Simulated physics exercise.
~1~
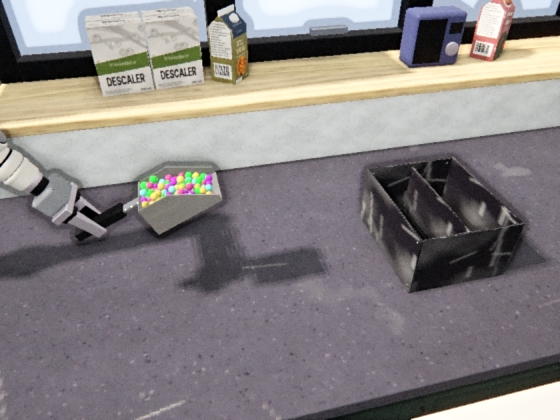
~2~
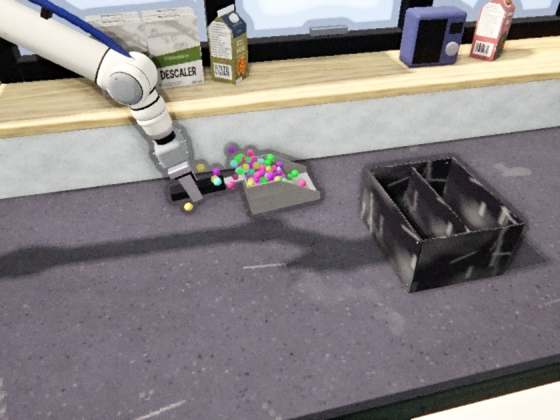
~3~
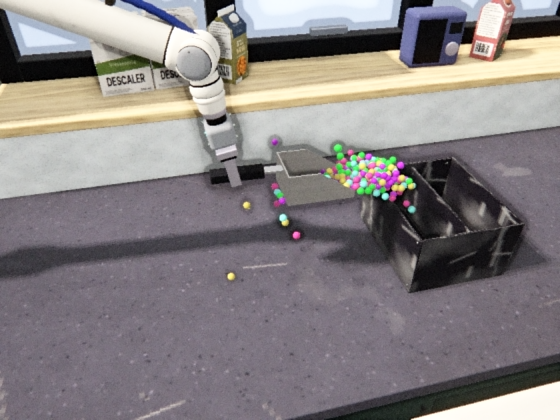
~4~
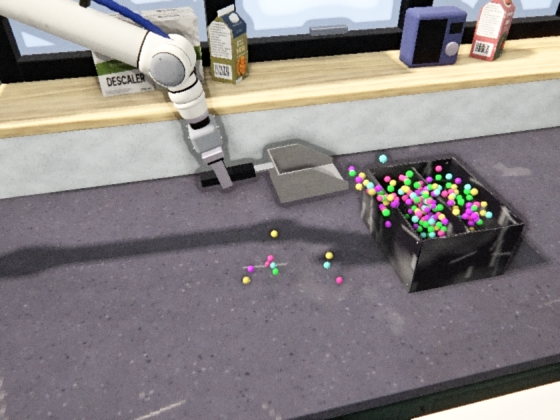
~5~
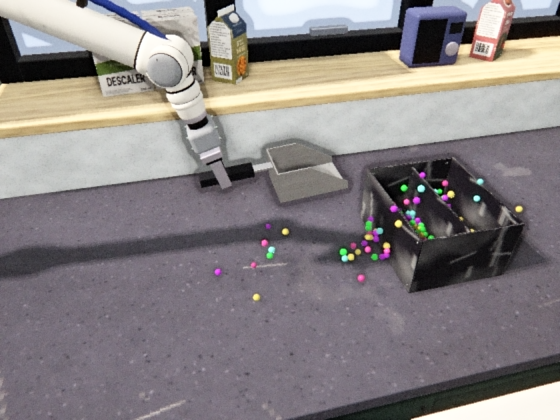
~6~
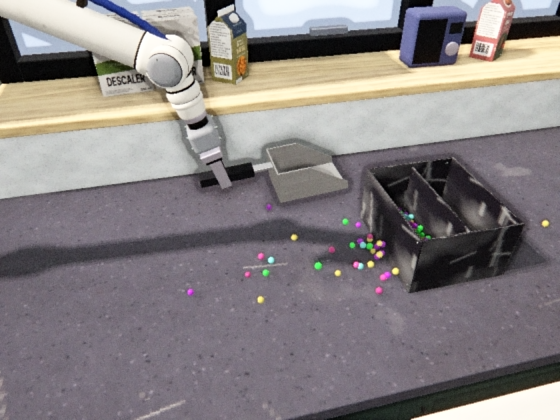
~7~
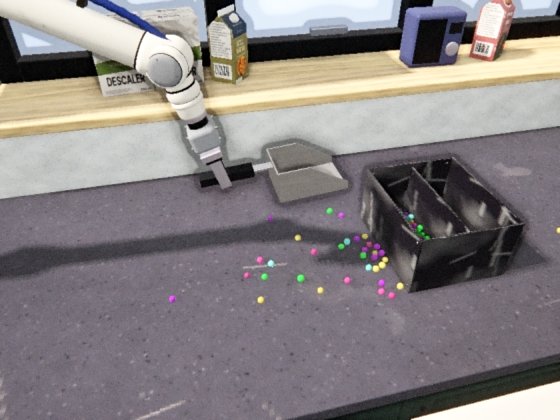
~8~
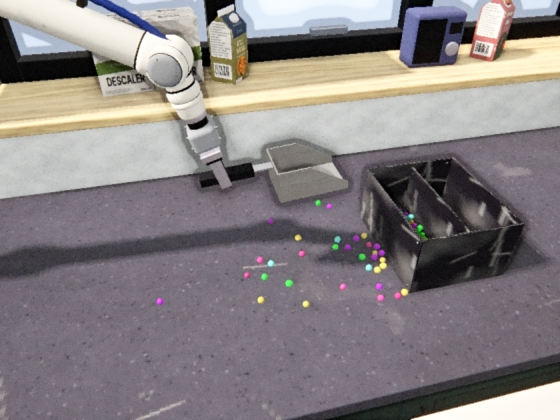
The clip shows a robot arm swinging a grey scoop of colourful round sweets to the right and stopping short, flinging them towards a divided black bin; many land inside, while others spill and scatter across the dark countertop as the emptied scoop stays still.
